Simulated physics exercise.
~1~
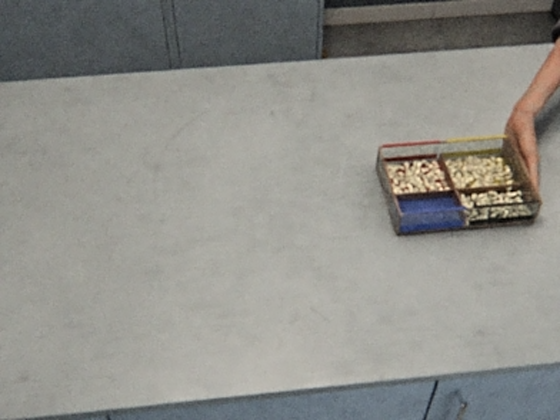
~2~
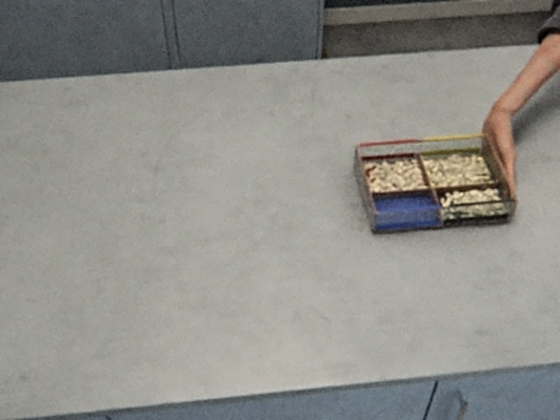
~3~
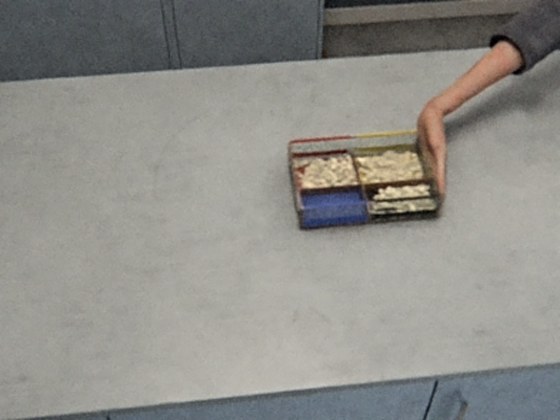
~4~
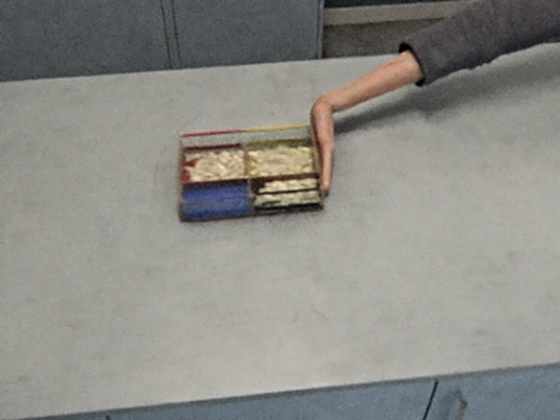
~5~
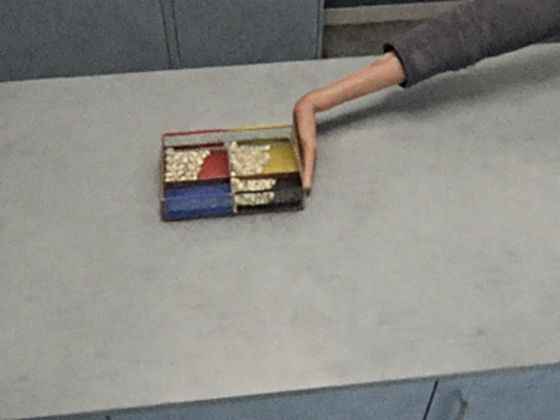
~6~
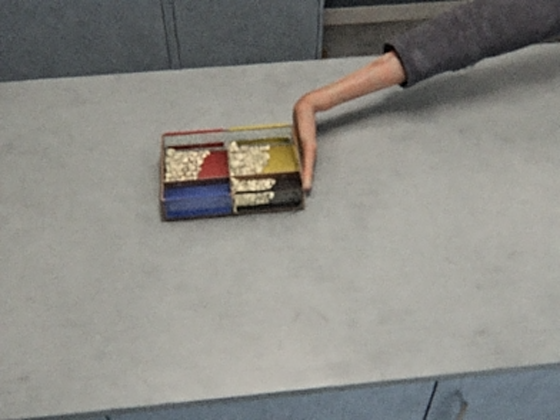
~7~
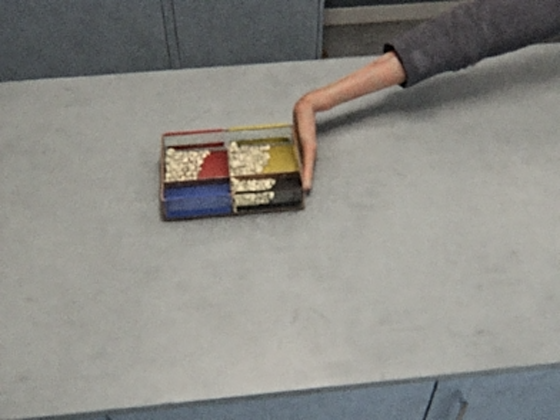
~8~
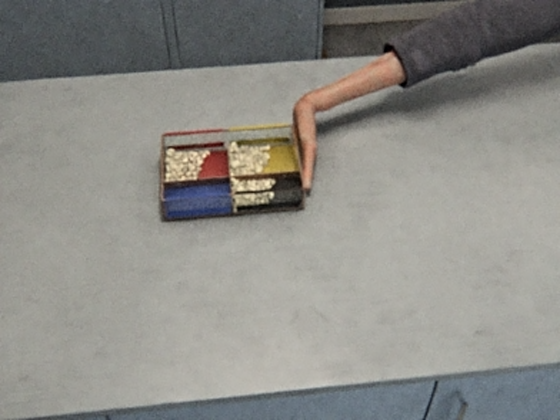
A hand pushed a clear divided tray of white beans leftward across a grey counter, then stopped and held still against it, leaving the beans bunched toward the left of their red, yellow and black sections while the blue one stayed empty.
